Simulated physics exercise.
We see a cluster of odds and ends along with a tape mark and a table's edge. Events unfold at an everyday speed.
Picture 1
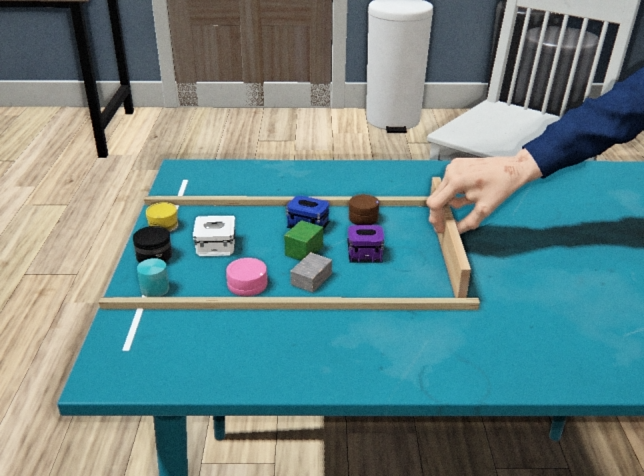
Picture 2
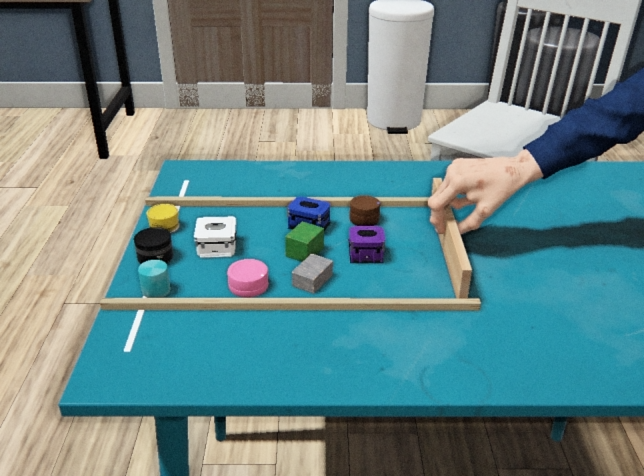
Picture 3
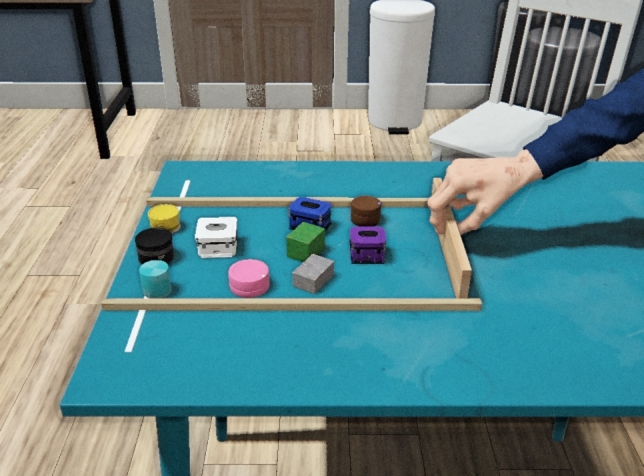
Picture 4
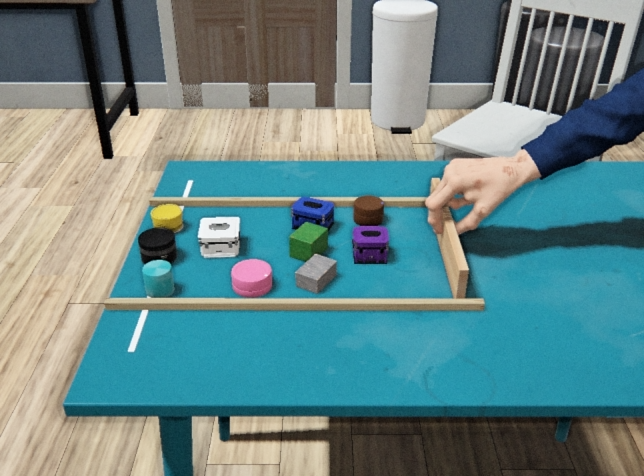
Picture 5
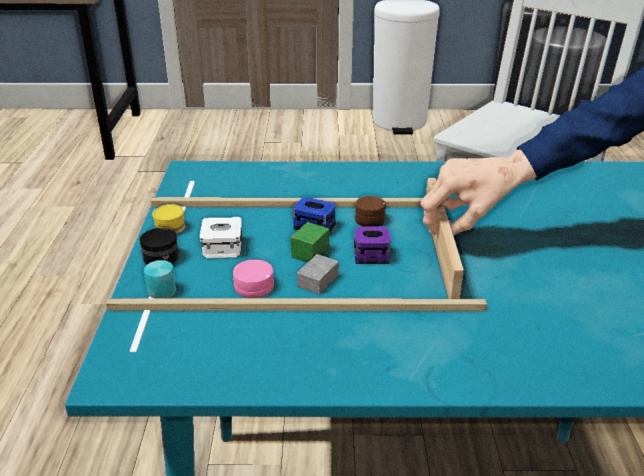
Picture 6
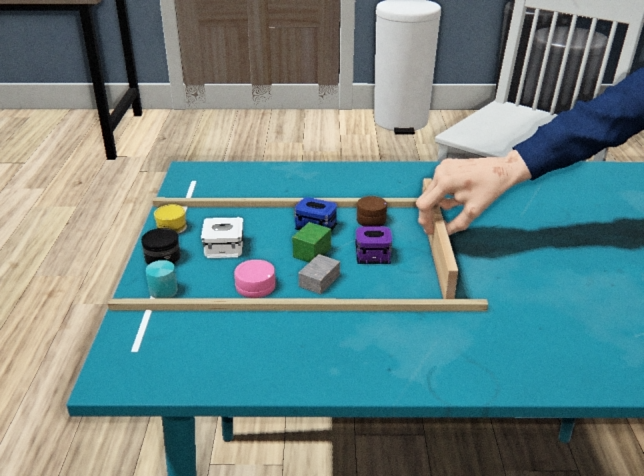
At the start, a hand holds an upright wooden board between two rails on a turquoise table, with a cluster of small colourful objects to its left, near a white tape mark. The hand then slides the board slightly left, while the objects stay in place and the view drifts a little.
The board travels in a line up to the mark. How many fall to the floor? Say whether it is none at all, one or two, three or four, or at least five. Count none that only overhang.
I would say at least five.
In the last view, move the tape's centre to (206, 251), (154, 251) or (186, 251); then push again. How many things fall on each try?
It would be 2, then 6, then 3.
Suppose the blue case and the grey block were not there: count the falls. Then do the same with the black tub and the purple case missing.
Counts - first: 4; second: 4.
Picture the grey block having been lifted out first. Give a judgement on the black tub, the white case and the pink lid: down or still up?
Black tub: Over the edge. White case: Over the edge. Pink lid: Still there.
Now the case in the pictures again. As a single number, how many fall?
The number that fall is 6.
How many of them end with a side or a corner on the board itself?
4.
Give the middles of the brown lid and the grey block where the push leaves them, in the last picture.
One is at about (166, 208), the other at about (145, 277).
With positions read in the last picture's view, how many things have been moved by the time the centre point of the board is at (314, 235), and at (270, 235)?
5 at one spot and 8 at the other.
A little later, none off yet; yellow pot at rest near (171, 220); black tub at rest near (161, 248); turquoise lid at rest near (162, 280).
Next, one off so far; yellow pot moving near (163, 220); black tub dropping near (114, 453); turquoise lid shifted about its own width near (119, 283).
When it is over, the number that fall off is five or more; down, green block, pink lid, white case, turquoise lid, black tub and yellow pot.
